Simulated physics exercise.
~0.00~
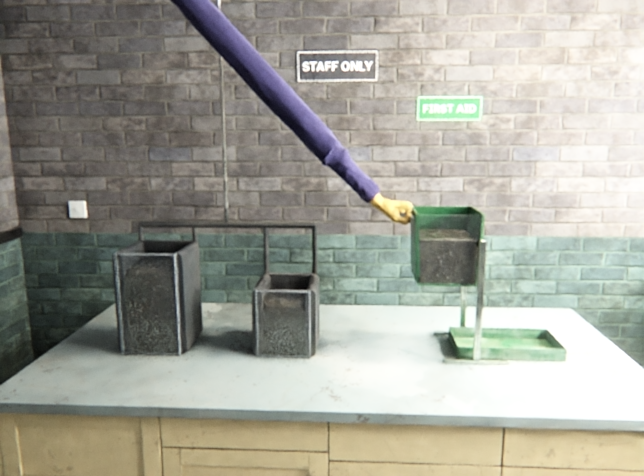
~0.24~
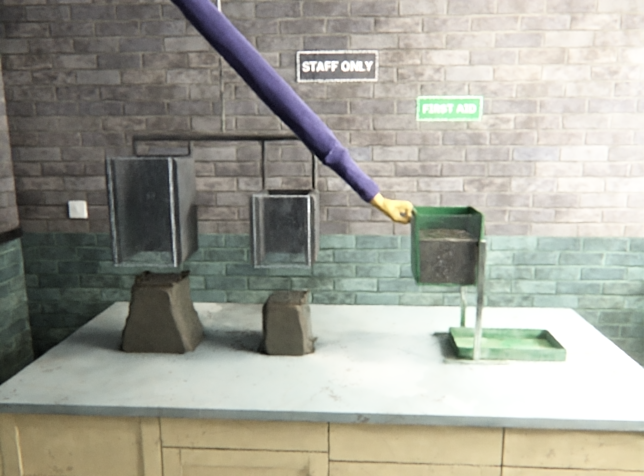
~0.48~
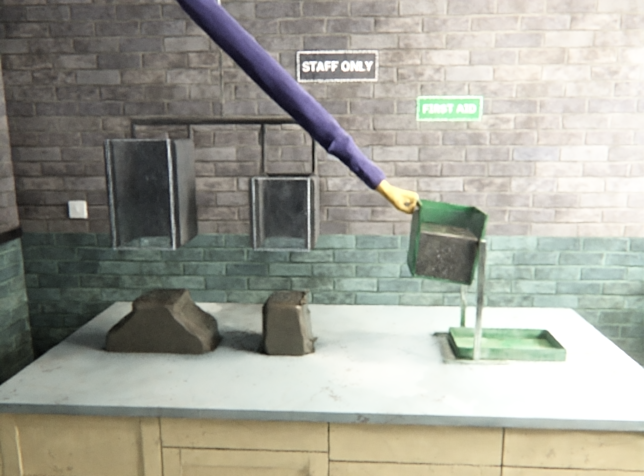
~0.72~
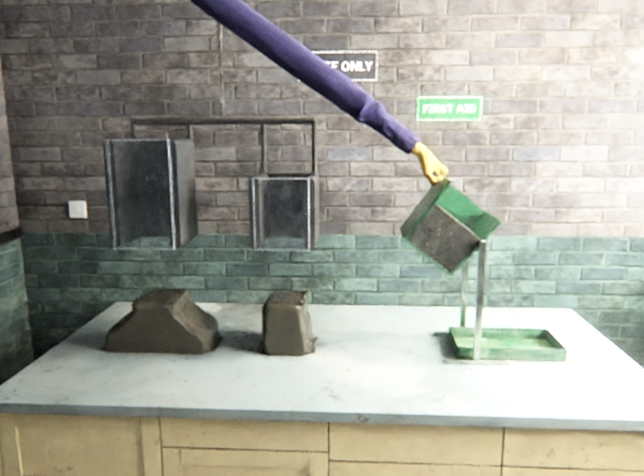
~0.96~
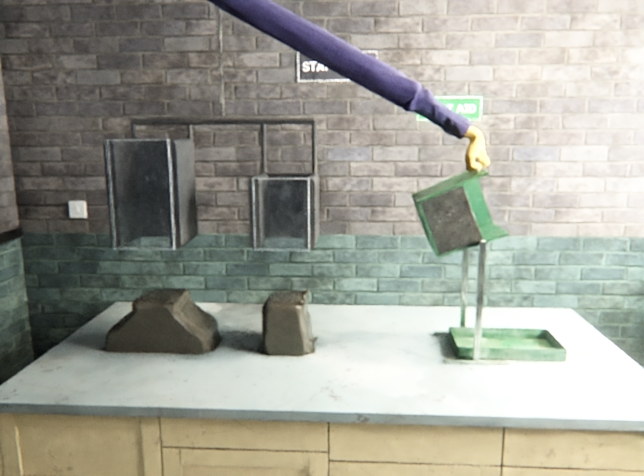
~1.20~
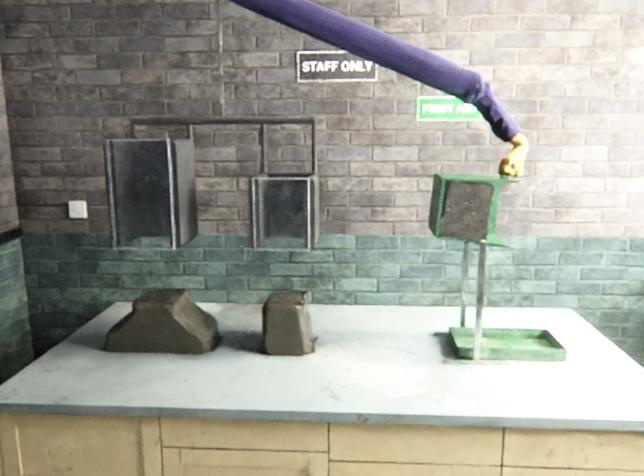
On a counter against a brick wall, two metal boxes lifted off dark blocks, and the left block slumped wide; then a purple-sleeved arm turned a green tub of dark sludge onto its side.
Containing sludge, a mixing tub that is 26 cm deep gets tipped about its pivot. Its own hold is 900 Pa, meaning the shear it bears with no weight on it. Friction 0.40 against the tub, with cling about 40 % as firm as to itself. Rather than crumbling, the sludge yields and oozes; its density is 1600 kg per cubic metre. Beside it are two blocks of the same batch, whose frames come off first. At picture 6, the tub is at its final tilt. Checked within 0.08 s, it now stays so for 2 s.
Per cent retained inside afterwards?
Retained: About 97 %.
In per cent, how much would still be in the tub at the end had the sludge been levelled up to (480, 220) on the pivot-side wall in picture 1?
Around 55 per cent.
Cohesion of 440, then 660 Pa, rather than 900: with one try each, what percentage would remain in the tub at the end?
First try roughly 45 per cent, second try roughly 60 per cent.
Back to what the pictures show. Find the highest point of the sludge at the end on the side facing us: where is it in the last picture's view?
Around (479, 197).
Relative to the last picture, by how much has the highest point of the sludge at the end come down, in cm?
6 cm.
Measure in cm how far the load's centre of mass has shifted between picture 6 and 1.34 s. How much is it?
Roughly 3 cm.
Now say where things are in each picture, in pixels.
The first picture shows handle-side rim at (419, 215), tilt 0 degrees; highest point of the sludge at (472, 240); test blocks 34 cm, 22 cm high (left to right).
The second picture shows handle-side rim at (419, 215), tilt 0 degrees; highest point of the sludge at (472, 240); test blocks 28 cm, 21 cm high (left to right).
The third picture shows handle-side rim at (424, 206), tilt 8 degrees; highest point of the sludge at (425, 232); test blocks 21 cm, 21 cm high (left to right).
The fourth picture shows handle-side rim at (451, 182), tilt 38 degrees; highest point of the sludge at (438, 206); test blocks 21 cm, 21 cm high (left to right).
The fifth picture shows handle-side rim at (489, 175), tilt 69 degrees; highest point of the sludge at (465, 188); test blocks 21 cm, 21 cm high (left to right).
The sixth picture shows handle-side rim at (519, 183), tilt 94 degrees; highest point of the sludge at (454, 182); test blocks 21 cm, 21 cm high (left to right).
By 1.34 s, the tub is at 94 degrees and holds 100 %.
By 1.51 s, the tub is at 94 degrees and holds 99 %.
By 1.68 s, the tub is at 94 degrees and holds 97 %.
By 1.85 s, the tub is at 94 degrees and holds 97 %.
By 3.20 s, at the end, the tub is at 94 degrees and holds 97 %.
